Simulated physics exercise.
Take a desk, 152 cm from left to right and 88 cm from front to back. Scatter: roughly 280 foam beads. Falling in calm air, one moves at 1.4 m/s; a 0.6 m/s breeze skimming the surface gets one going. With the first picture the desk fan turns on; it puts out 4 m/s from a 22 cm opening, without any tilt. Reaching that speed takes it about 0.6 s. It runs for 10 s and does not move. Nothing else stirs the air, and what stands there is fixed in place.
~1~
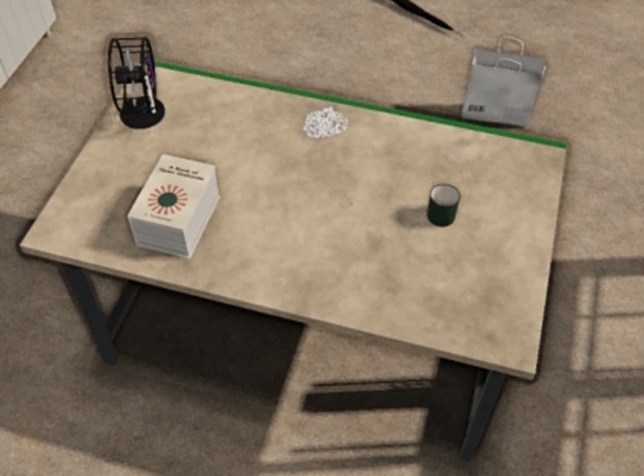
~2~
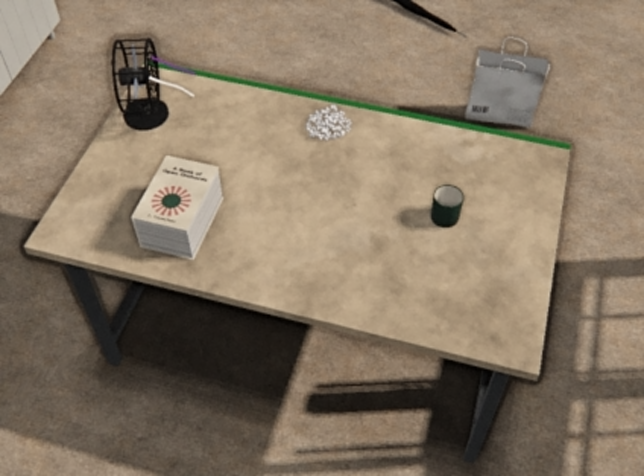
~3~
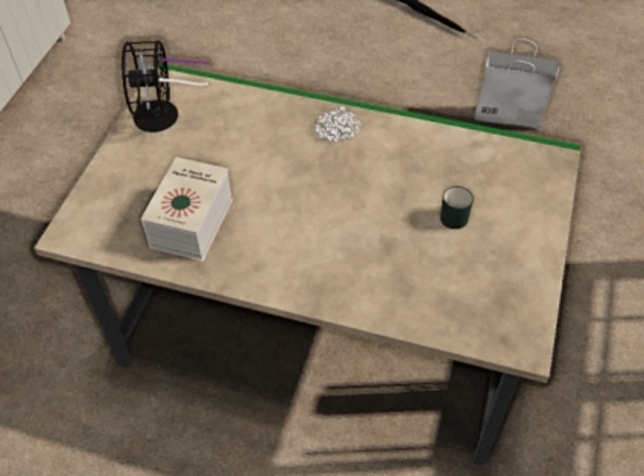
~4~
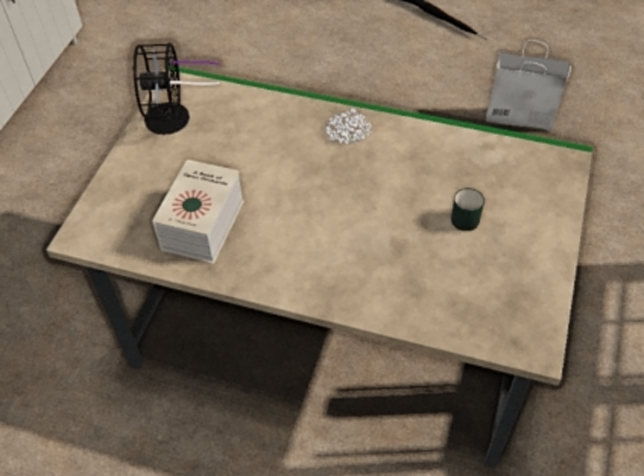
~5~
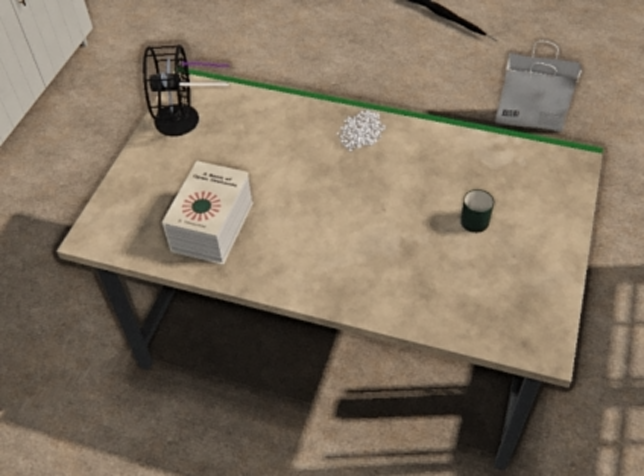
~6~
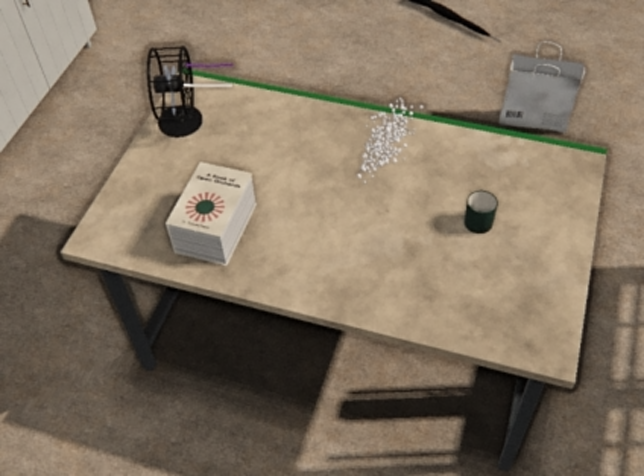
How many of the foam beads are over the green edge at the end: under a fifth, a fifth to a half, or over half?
The share is a fifth to half.
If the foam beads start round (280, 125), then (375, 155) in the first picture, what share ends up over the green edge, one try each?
Taking the two spots in order, you'd get 15 percent and then 0 percent.
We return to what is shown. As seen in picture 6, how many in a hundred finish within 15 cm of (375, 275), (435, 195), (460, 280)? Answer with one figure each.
I would say some 0 %, 20 % and 0 % respectively.
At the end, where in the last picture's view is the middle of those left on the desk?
(469, 205).
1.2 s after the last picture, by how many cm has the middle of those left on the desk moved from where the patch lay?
I'd say close to 45 cm.
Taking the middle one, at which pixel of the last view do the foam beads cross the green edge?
Median crossing, approx. (462, 122).
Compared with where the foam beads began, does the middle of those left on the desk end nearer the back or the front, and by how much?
Direction: Frontward; shift: About 25 cm.
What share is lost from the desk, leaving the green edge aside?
Estimate: Near 20 %.
Then, 1.2 s after the last picture the count stands so, 38 % are over the green edge; the middle of those still in play is near (469, 205).
Then, 2.4 s after the last picture the count stands so, 39 % are over the green edge; the middle of those still in play is near (469, 205).
Then, 4.7 s after the last picture the count stands so, 39 % are over the green edge; the middle of those still in play is near (469, 205).
Then, 9.2 s after the last picture, at the end, 39 % are over the green edge; the middle of those still in play is near (469, 205).
